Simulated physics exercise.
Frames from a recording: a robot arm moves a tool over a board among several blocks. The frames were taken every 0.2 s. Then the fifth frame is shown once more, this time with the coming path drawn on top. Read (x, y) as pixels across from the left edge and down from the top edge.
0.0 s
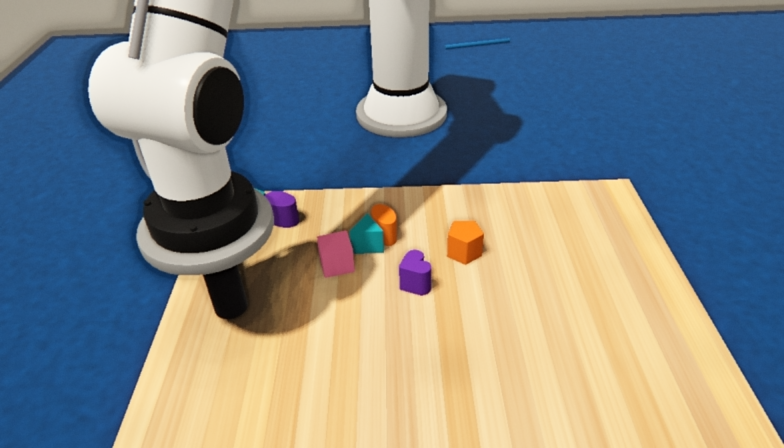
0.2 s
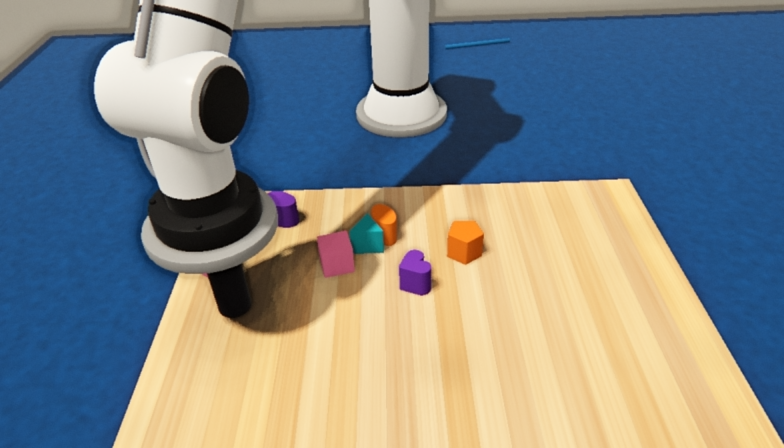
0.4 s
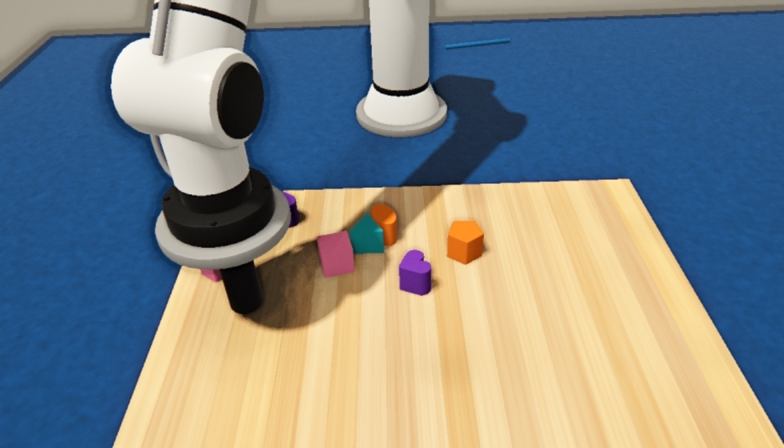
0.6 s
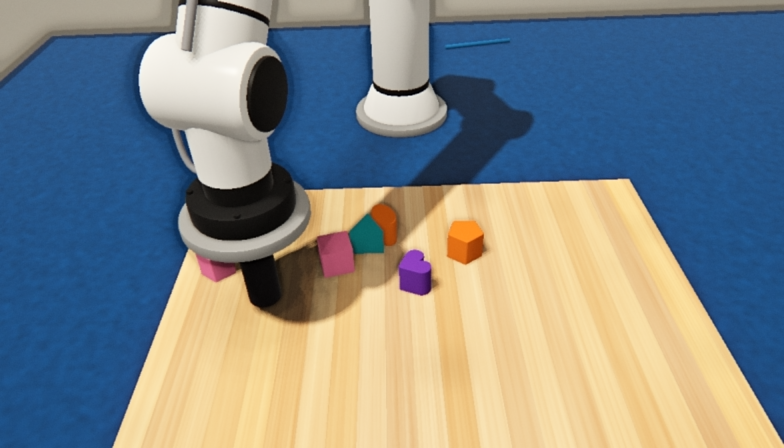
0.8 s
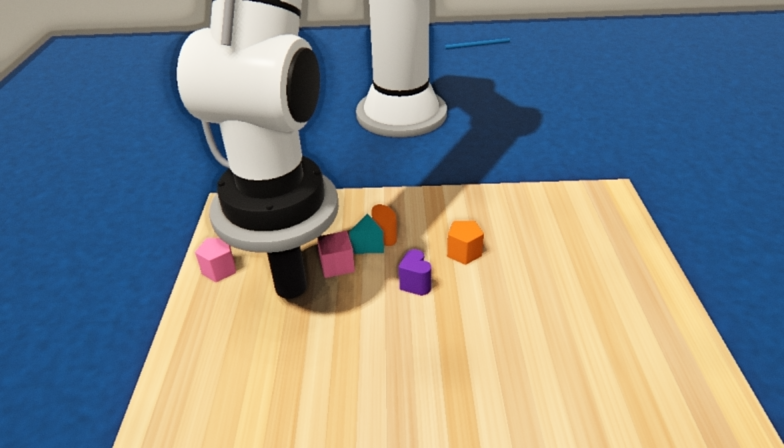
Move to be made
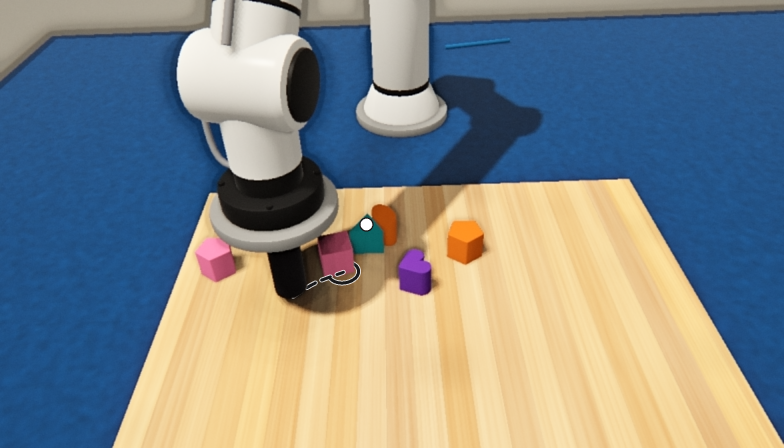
The clip opens with a white robot arm holding a dark tool low over the left side of a wooden board, near several colourful blocks. The arm slides steadily right, covering a purple block behind it and uncovering a pink one, and ends close beside the pink square piece while the blocks stay still.
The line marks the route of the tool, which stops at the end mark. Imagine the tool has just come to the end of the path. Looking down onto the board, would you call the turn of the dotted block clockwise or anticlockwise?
The answer is clockwise.
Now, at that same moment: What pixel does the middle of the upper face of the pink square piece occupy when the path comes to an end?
I think it will end close to (348, 229).
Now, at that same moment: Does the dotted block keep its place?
My answer is no.
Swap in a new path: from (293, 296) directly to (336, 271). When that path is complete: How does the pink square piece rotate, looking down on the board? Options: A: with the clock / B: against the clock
Answer: B.
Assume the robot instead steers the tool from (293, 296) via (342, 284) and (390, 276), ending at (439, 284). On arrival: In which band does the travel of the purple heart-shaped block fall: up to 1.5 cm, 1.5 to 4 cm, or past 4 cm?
Overall it shifts more than 4 cm.
The line goes from (293, 296) through (317, 282) to (343, 272); the dot is on the turquoise three-sided block.
What follows on the original path. Halfway along, tool (316, 274); pink square piece (338, 239).
At the end, tool (343, 264); pink square piece (348, 229), turned 55° anticlockwise; turquoise three-sided block (366, 216), turned 20° clockwise; orange oval block (387, 212); purple heart-shaped block unmoved.
